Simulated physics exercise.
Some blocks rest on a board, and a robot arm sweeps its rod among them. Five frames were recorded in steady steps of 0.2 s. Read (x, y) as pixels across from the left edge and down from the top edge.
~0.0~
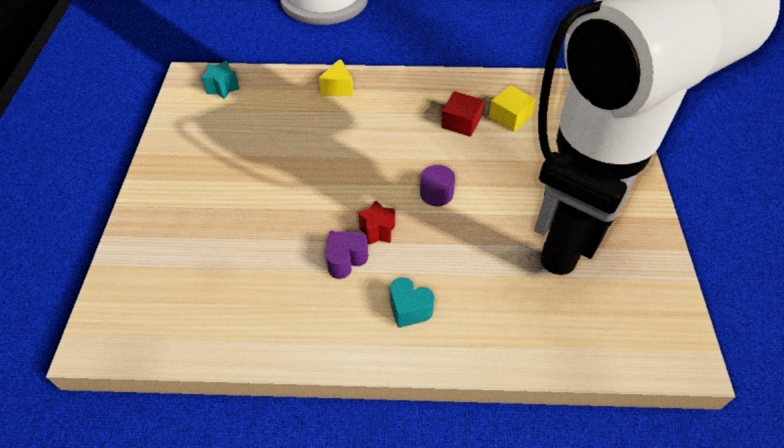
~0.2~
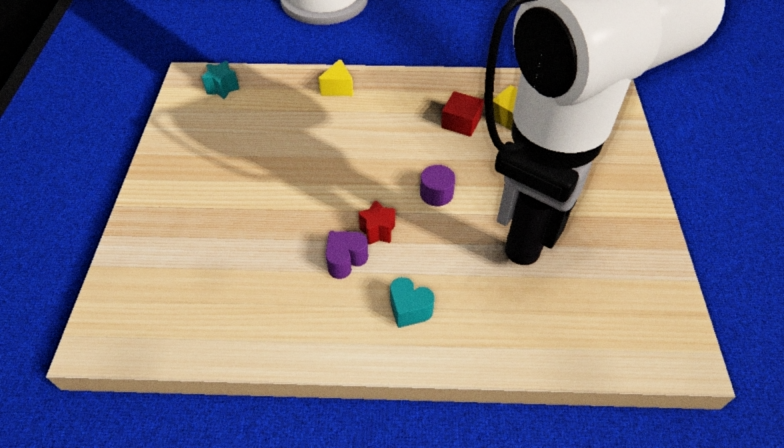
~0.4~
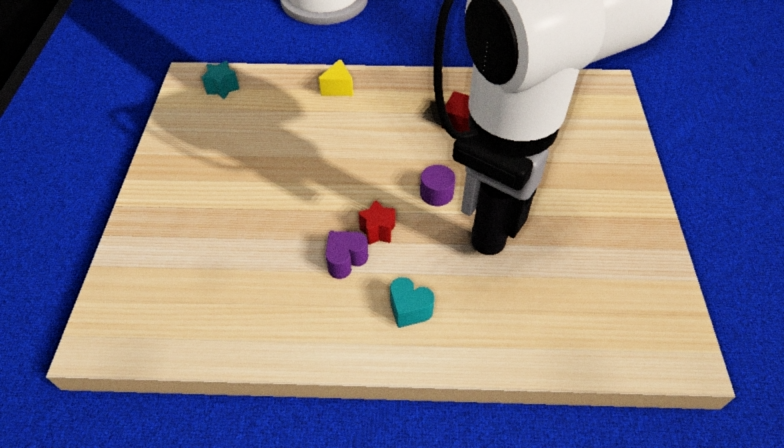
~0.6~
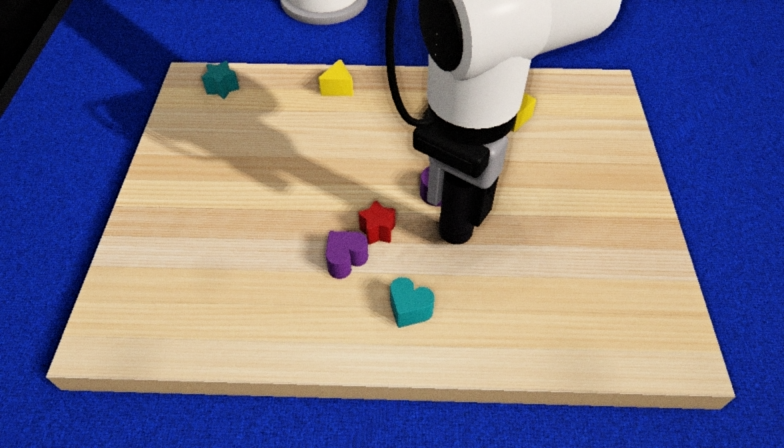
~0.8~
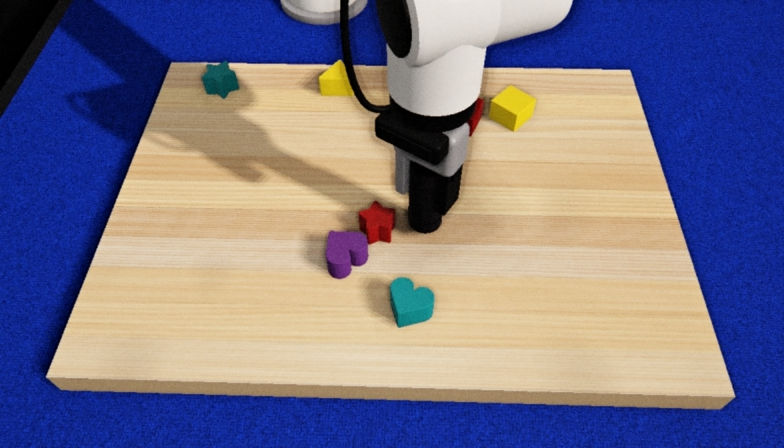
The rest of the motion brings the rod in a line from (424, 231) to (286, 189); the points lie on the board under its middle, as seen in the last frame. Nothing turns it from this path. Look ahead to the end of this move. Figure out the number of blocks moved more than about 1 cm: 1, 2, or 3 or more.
Going by the path, one block will move.
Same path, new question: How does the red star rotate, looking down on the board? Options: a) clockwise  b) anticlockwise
Correct choice: B.
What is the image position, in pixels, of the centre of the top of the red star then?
The answer is (346, 216).
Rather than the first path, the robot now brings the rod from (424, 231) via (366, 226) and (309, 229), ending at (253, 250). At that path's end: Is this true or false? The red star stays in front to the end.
That is true.
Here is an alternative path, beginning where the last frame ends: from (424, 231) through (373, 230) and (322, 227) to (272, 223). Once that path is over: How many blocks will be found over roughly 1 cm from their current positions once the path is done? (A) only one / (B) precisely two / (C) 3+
A (only one)
On the path given first. One third of the way, rod (377, 206); red star (355, 217), turned 60° anticlockwise.
Two thirds of the way, rod (329, 192); red star (346, 216), turned 95° anticlockwise.
At the end, rod (284, 179); red star (346, 216), turned 95° anticlockwise; purple cylinder in place.
